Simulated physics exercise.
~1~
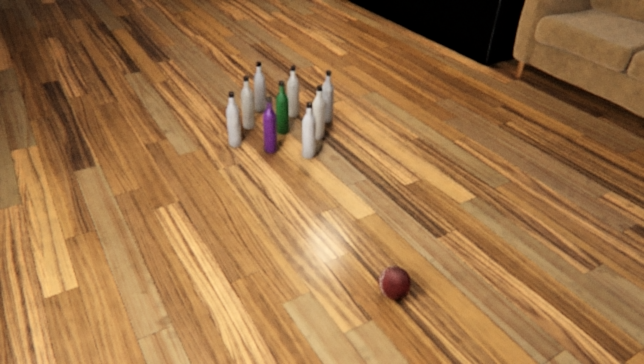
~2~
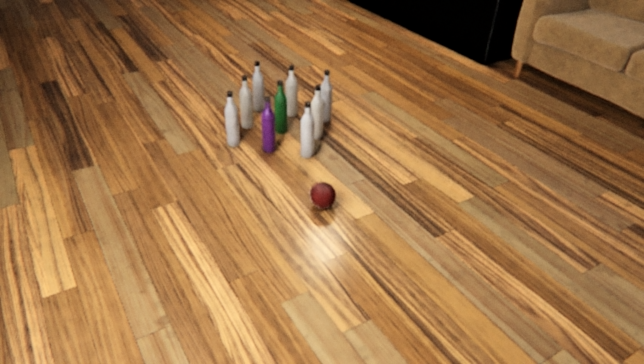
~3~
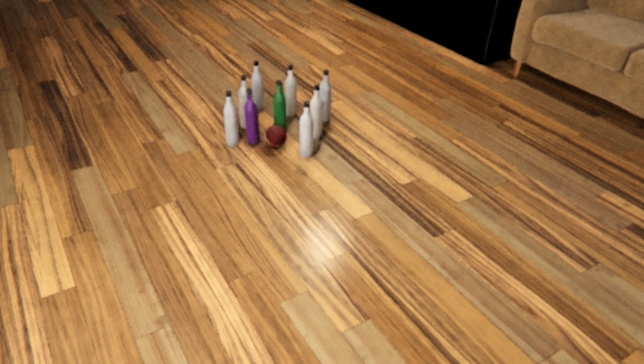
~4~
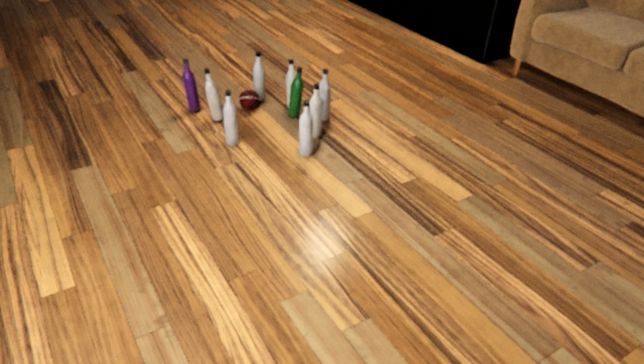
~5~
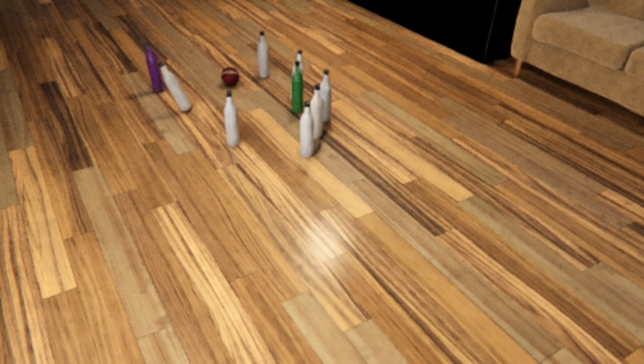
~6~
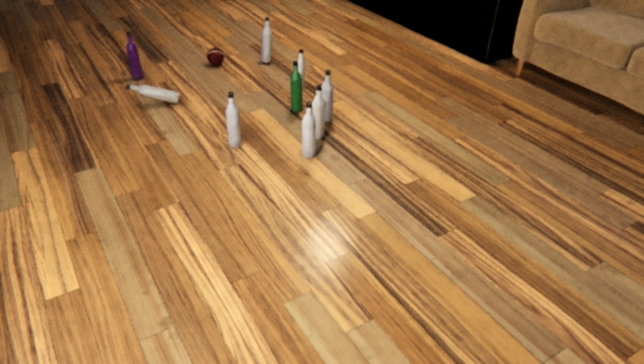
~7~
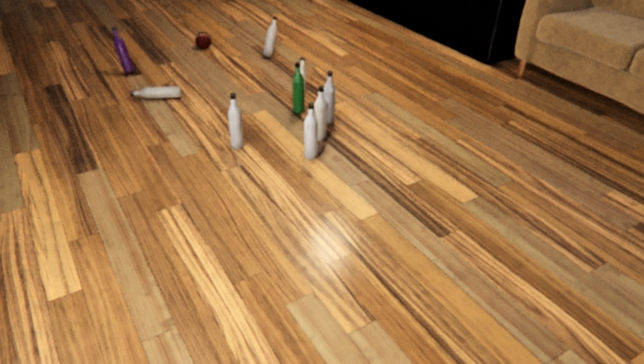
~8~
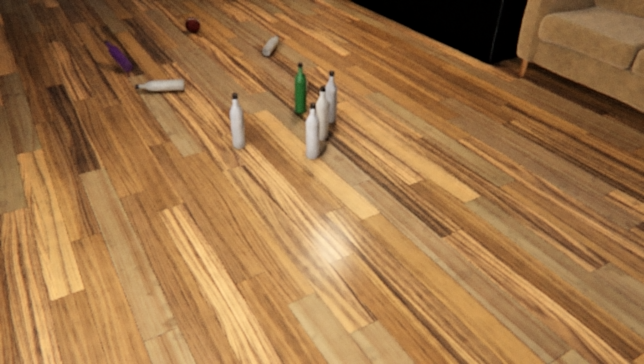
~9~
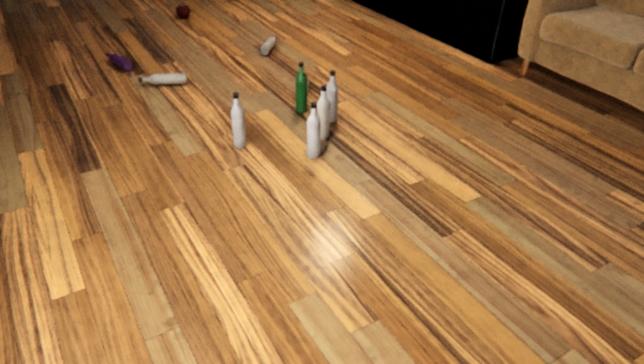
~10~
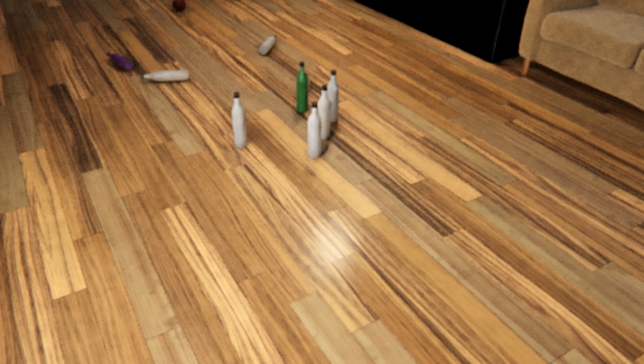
On a wooden floor, a dark red ball knocks over some bottles and rolls away.
